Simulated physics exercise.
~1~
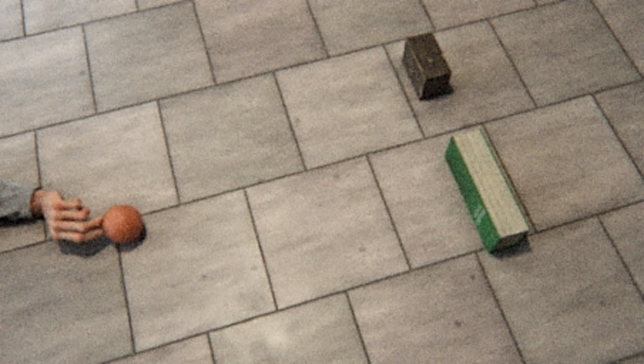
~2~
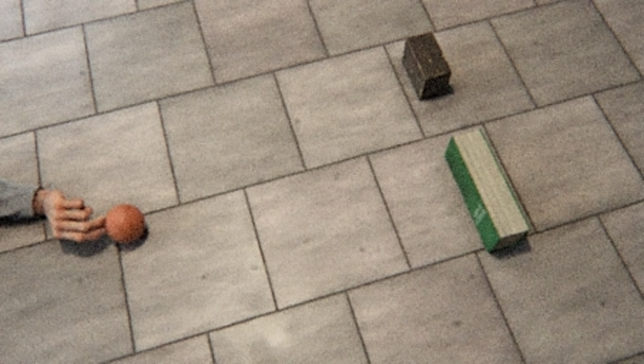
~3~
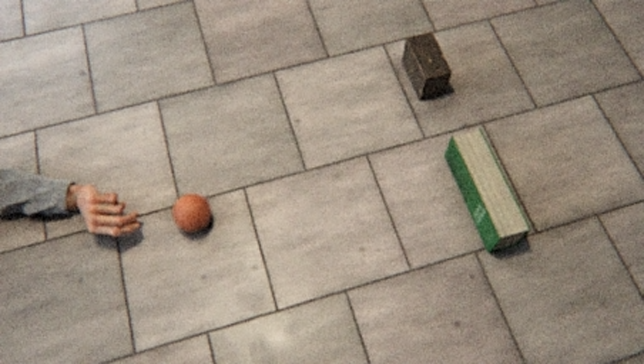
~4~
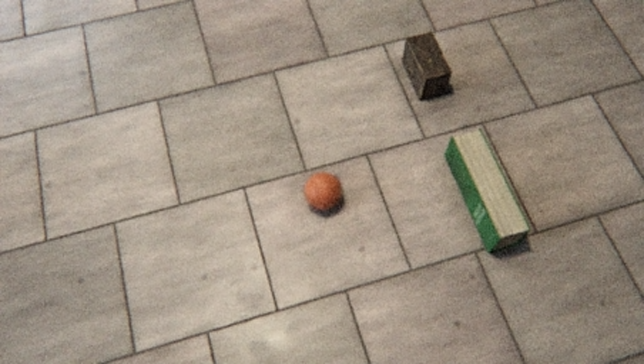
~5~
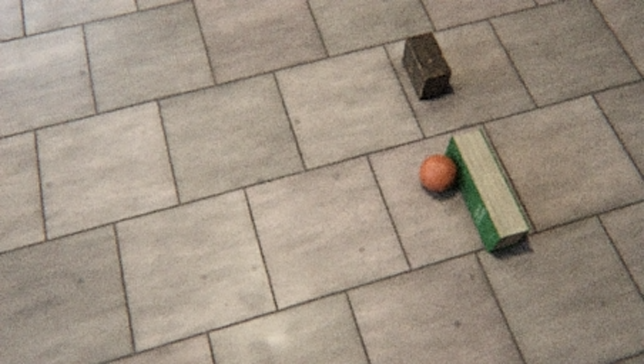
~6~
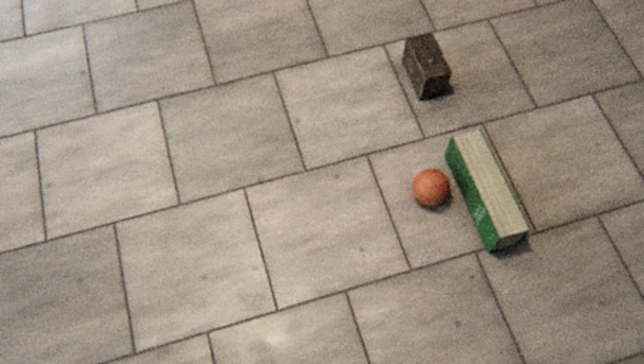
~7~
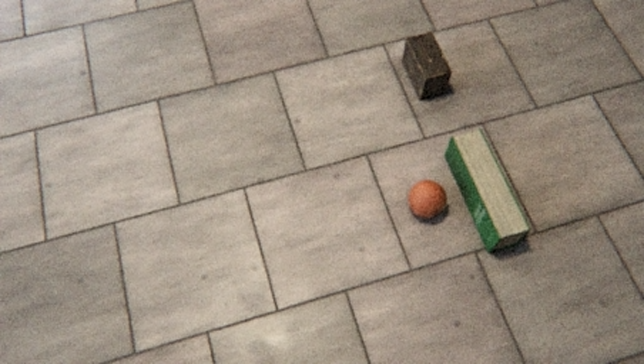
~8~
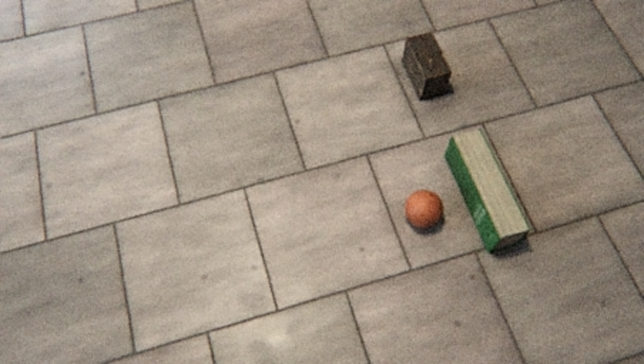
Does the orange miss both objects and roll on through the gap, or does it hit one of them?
It hits one of them. The orange runs into the green book and comes back a little instead of passing through the gap.
